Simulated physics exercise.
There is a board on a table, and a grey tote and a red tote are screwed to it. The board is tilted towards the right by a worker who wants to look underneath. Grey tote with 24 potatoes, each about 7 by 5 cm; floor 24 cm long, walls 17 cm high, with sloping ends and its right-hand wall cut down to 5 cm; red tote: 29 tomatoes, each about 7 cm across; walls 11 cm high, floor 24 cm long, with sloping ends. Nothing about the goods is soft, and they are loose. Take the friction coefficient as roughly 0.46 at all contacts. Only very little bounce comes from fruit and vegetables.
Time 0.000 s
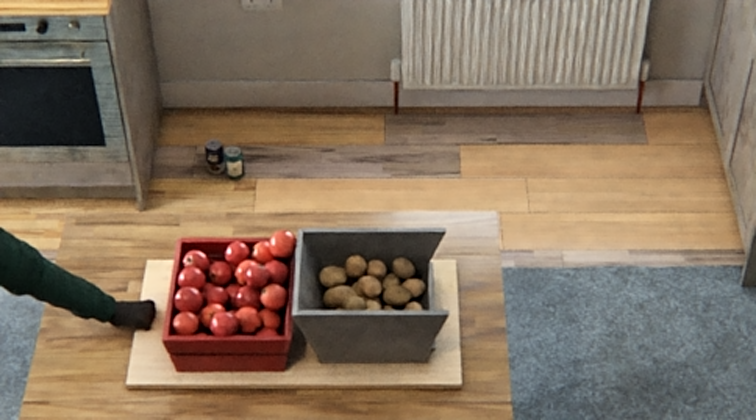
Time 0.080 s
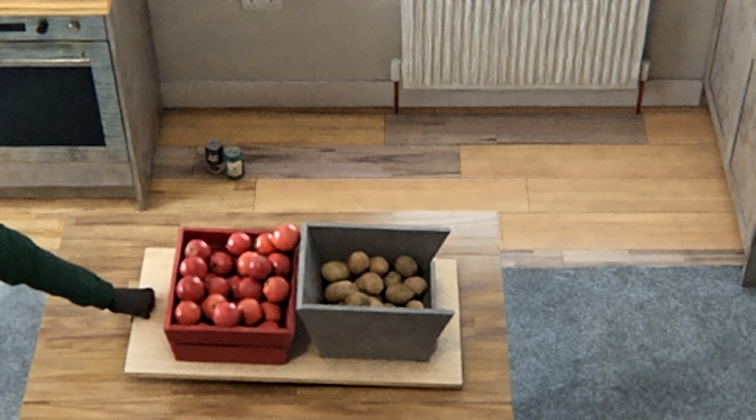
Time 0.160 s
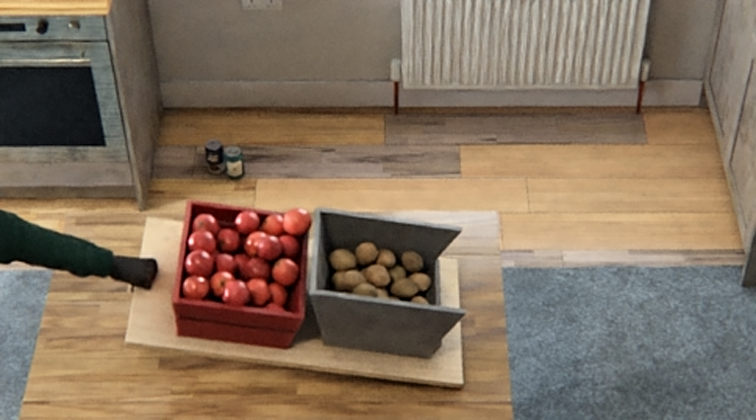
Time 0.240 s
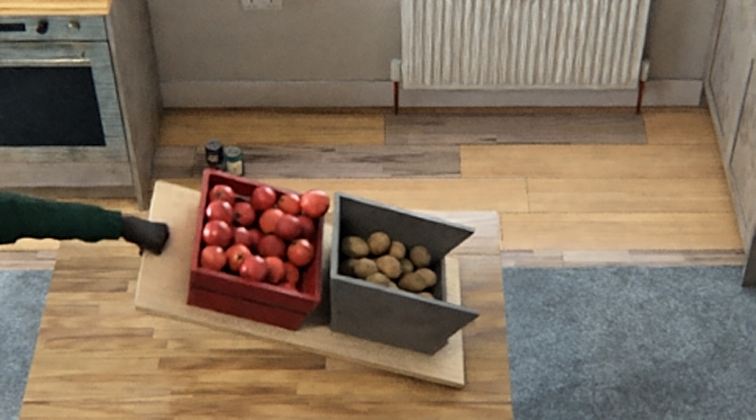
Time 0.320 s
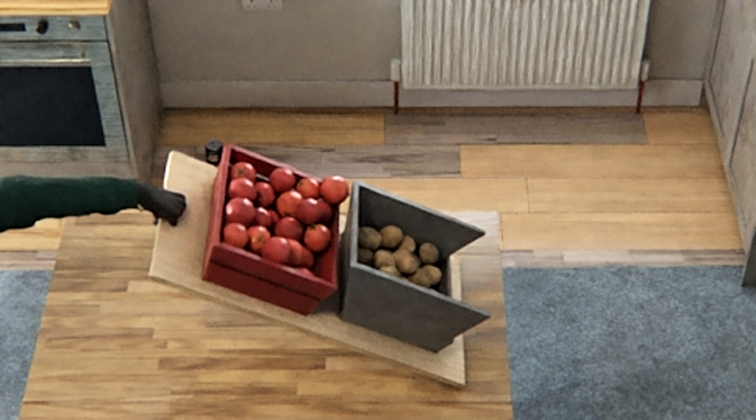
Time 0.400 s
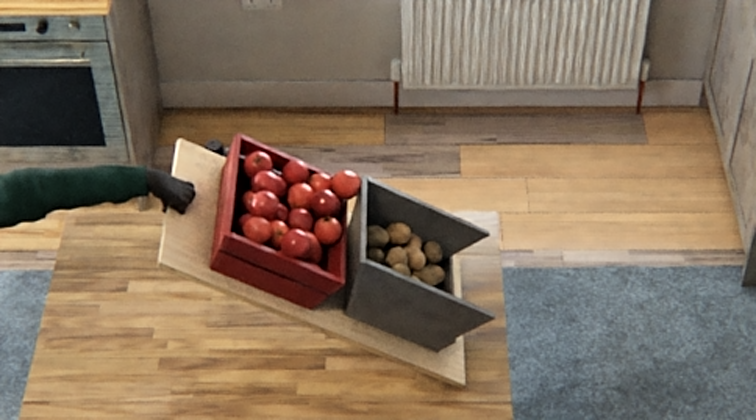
To begin with, a board holding a red tote of round red items and a grey tote of potatoes lies flat on a wooden table. A gloved hand then raises the board's left end, slightly at first and then steeply, tilting both totes to the right with their contents still inside.
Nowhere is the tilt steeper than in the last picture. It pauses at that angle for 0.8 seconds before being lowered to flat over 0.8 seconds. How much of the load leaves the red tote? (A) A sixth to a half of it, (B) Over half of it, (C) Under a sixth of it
The answer is C.
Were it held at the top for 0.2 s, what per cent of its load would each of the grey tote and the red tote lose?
With that change, grey tote sheds 0 percent and red tote sheds 0 percent.
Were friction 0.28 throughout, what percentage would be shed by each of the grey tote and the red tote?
That would cost the grey tote 20 and the red tote 0 per cent of the load.
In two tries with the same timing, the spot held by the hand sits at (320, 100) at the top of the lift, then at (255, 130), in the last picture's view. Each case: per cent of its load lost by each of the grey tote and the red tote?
Grey tote 80 then 50, red tote 80 then 60 per cent.
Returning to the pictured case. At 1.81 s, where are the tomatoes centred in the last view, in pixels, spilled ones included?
(250, 283).
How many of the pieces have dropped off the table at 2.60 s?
I'd estimate some 0 at that moment.
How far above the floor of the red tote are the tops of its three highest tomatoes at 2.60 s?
Roughly 17 cm.
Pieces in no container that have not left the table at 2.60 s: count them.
Near 0, give or take.
After 0.75 s, tilt 32°; the grey tote has all 24 and the red tote has all 29.
After 1.19 s, tilt 32°; the grey tote has all 24 and the red tote has all 29.
After 1.81 s, tilt 5°; the grey tote has all 24 and the red tote has all 29.
When it is over (at 2.60 s), the grey tote has all 24 and the red tote has all 29. Asked share, 0 of 29, 0 per cent.
